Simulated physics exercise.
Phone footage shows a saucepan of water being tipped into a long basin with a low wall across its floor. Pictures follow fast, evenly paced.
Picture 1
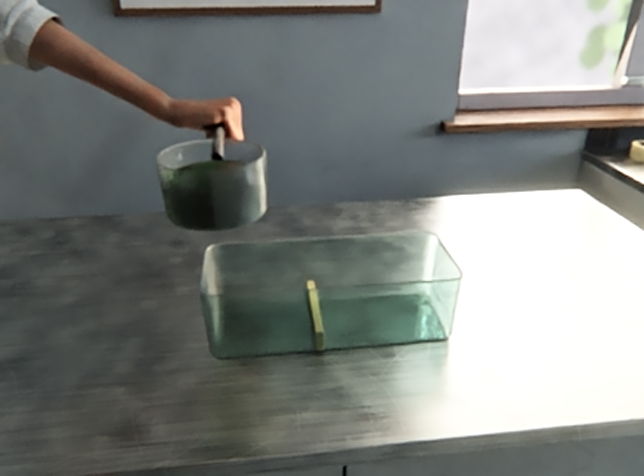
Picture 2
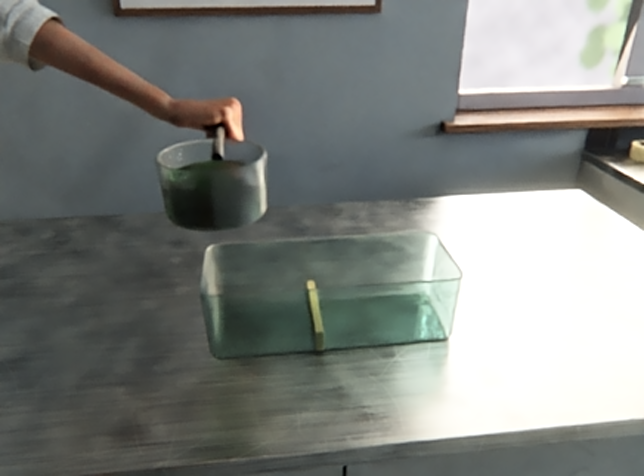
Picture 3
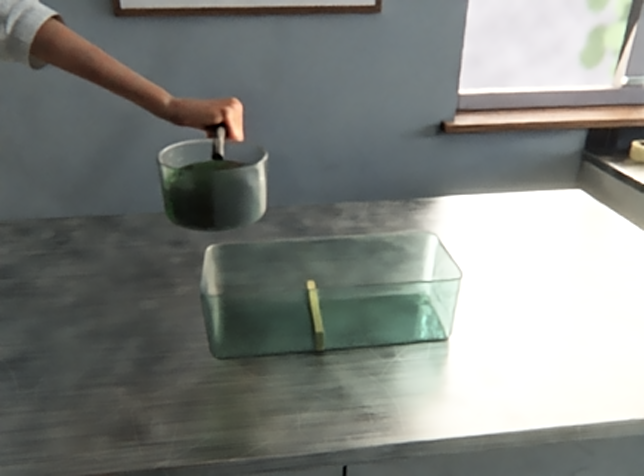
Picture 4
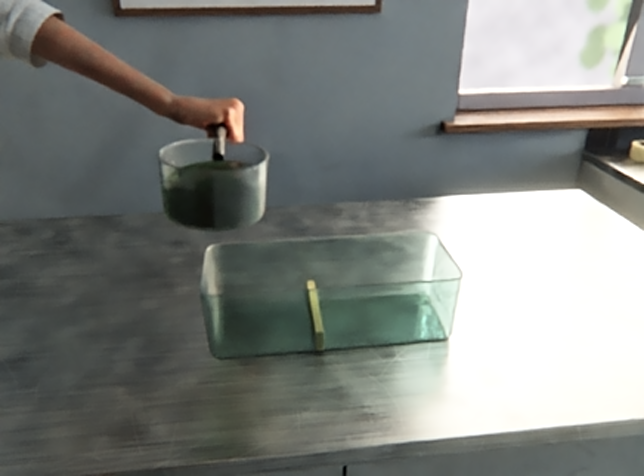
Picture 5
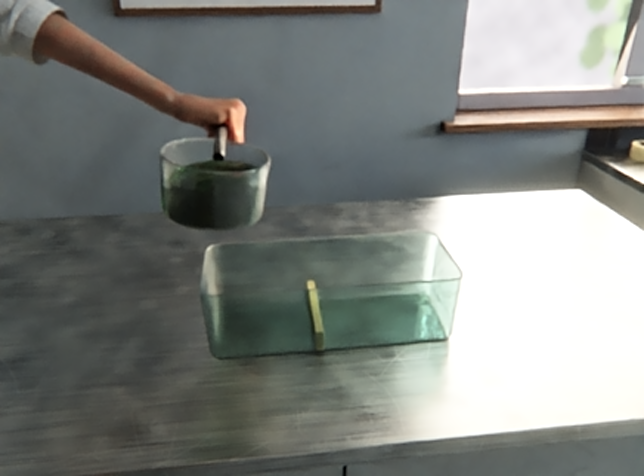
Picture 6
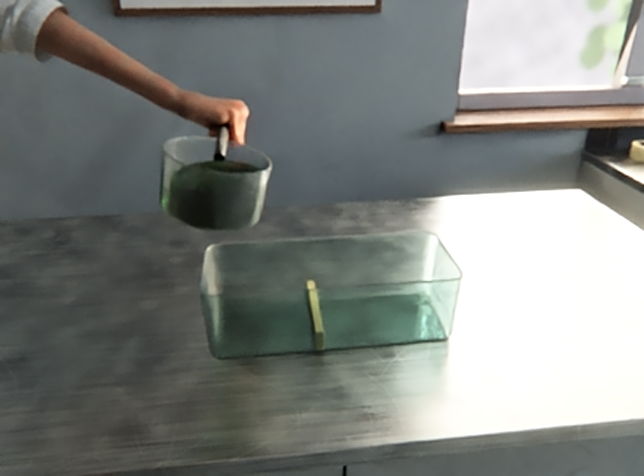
A hand reaching in from the upper left holds a clear, greenish saucepan of dark green water above a gray countertop, seen from the front and slightly above. Below it sits a long, transparent green basin with a low yellowish wall across its floor, before a blue-gray wall and a bright window at right. The hand slowly tilts the pan slightly rightward while the basin and camera stay still.
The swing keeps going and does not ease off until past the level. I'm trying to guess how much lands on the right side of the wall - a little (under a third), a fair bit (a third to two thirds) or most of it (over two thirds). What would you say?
I would say a fair bit, a third to two thirds.
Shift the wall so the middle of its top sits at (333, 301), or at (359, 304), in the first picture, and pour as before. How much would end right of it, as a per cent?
About 10 and 15 per cent.
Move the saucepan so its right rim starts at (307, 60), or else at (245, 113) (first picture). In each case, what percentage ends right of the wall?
Estimate, in order: 90 and 40 per cent.
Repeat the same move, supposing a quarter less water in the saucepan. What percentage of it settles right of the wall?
Near 35 %.
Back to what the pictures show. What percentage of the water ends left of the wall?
Close to 45 per cent.
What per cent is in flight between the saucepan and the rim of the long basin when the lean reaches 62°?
Near 20 in a hundred.
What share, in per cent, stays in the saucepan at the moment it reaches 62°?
It keeps around 75 per cent at that angle.
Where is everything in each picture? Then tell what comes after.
In the first picture, tilt 0°; pouring edge (265, 154); surface from (165, 177) to (264, 173); the long basin's rim runs from (204, 270) to (449, 254); the wall's top is at (315, 305).
In the second picture, tilt 1°; pouring edge (265, 154); surface from (164, 177) to (264, 172).
In the third picture, tilt 2°; pouring edge (266, 155); surface from (164, 177) to (264, 173).
In the fourth picture, tilt 5°; pouring edge (267, 158); surface from (164, 177) to (265, 173).
In the fifth picture, tilt 8°; pouring edge (269, 161); surface from (165, 177) to (265, 173).
In the sixth picture, tilt 13°; pouring edge (271, 165); surface from (164, 177) to (266, 174).
A moment on, the saucepan is tipped part way and 75 per cent is still to pour, 3 is left of the wall and 1 right of it.
Next, the saucepan is tipped on its side and 22 per cent is still to pour, 19 is left of the wall and 47 right of it.
Then the saucepan is tipped on its side and 3 per cent is still to pour, 42 is left of the wall and 52 right of it.
Later the saucepan is tipped on its side and 0 per cent is still to pour, 47 is left of the wall and 52 right of it.
Finally, 47 per cent lies left of the wall, 52 right of it and 0 outside.
